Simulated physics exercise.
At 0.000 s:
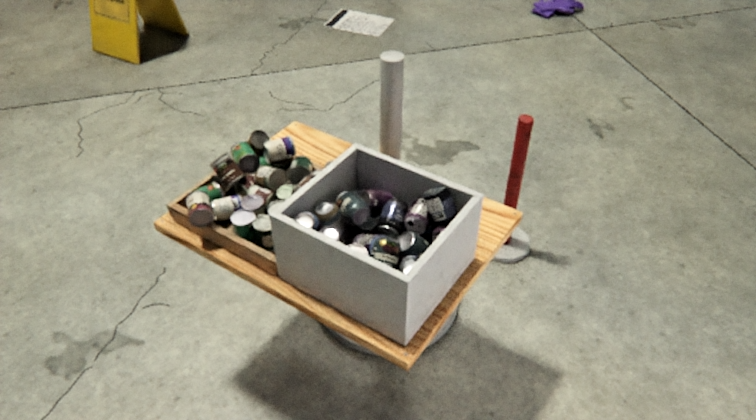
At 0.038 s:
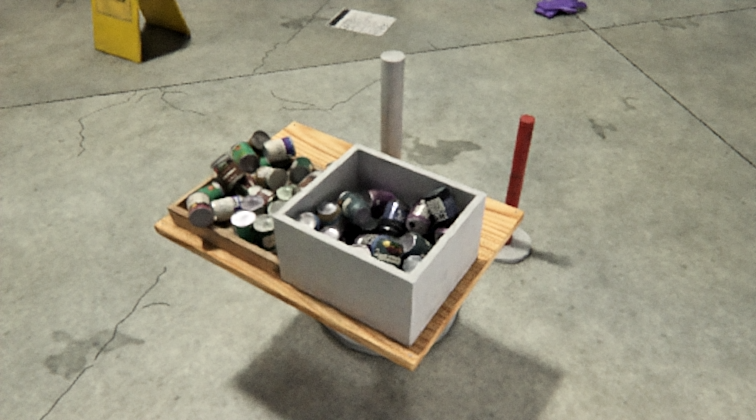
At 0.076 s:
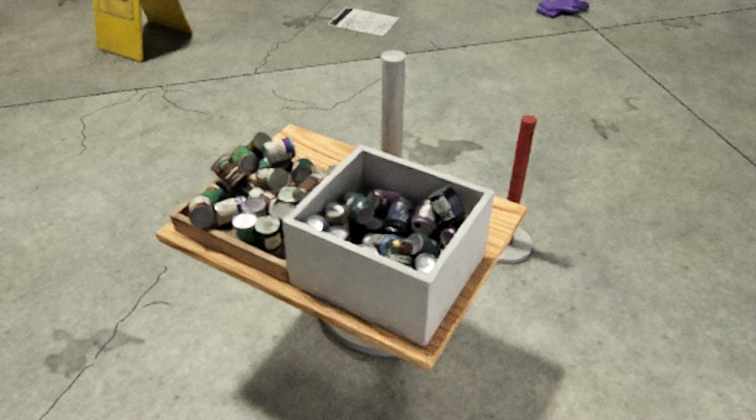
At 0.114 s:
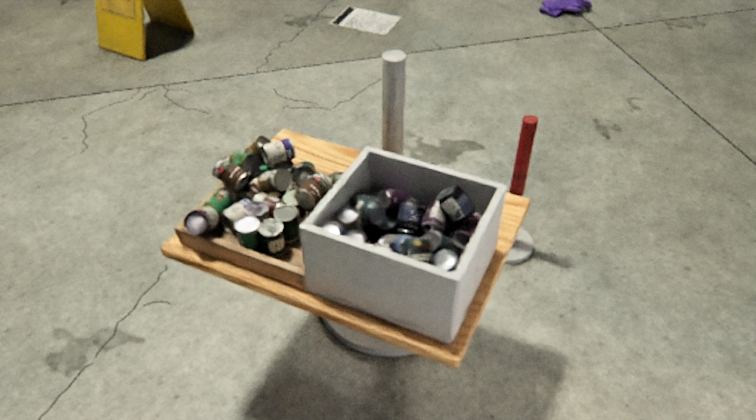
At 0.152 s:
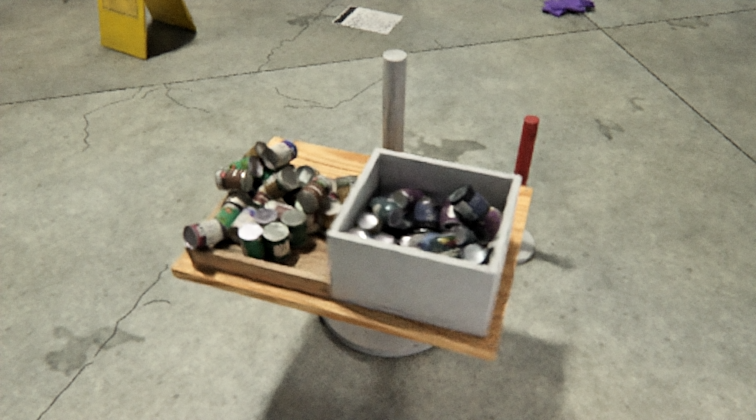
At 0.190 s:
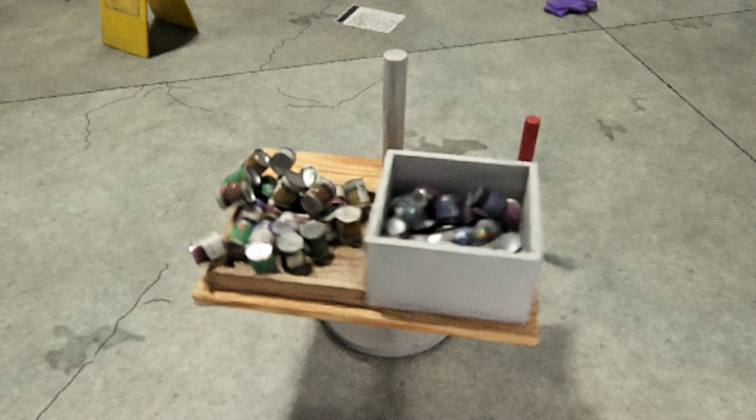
At first, a wooden board holding a white box and a shallow wooden tray, both full of loose little cans, barely moves. Then it swings counterclockwise with growing speed, the white box shifting right across the red post, and the tray's cans shift until one is out past its left end.
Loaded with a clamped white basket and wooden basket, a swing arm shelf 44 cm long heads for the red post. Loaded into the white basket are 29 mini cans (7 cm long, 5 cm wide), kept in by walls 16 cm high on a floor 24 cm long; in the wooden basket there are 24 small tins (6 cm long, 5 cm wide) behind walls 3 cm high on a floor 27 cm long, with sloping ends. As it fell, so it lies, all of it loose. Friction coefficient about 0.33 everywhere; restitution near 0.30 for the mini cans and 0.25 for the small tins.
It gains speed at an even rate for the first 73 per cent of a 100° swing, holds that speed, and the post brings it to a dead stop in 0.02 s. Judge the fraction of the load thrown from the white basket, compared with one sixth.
The fraction thrown is below one sixth.
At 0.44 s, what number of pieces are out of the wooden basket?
For the wooden basket, some 8.
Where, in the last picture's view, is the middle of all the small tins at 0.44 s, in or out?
I'd put the middle close to (493, 239).
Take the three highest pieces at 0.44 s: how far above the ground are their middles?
Close to 64 cm up.
After 0.36 s, end of the swing.
After 0.44 s, 0 of 29 out of the white basket and 9 of 24 out of the wooden basket.
After 0.56 s, 2 of 29 out of the white basket and 11 of 24 out of the wooden basket.
After 0.78 s, 2 of 29 out of the white basket and 12 of 24 out of the wooden basket.
Outcome (at 1.22 s), 2 of 29 out of the white basket and 12 of 24 out of the wooden basket. Asked share, 2 of 29, 7 per cent.
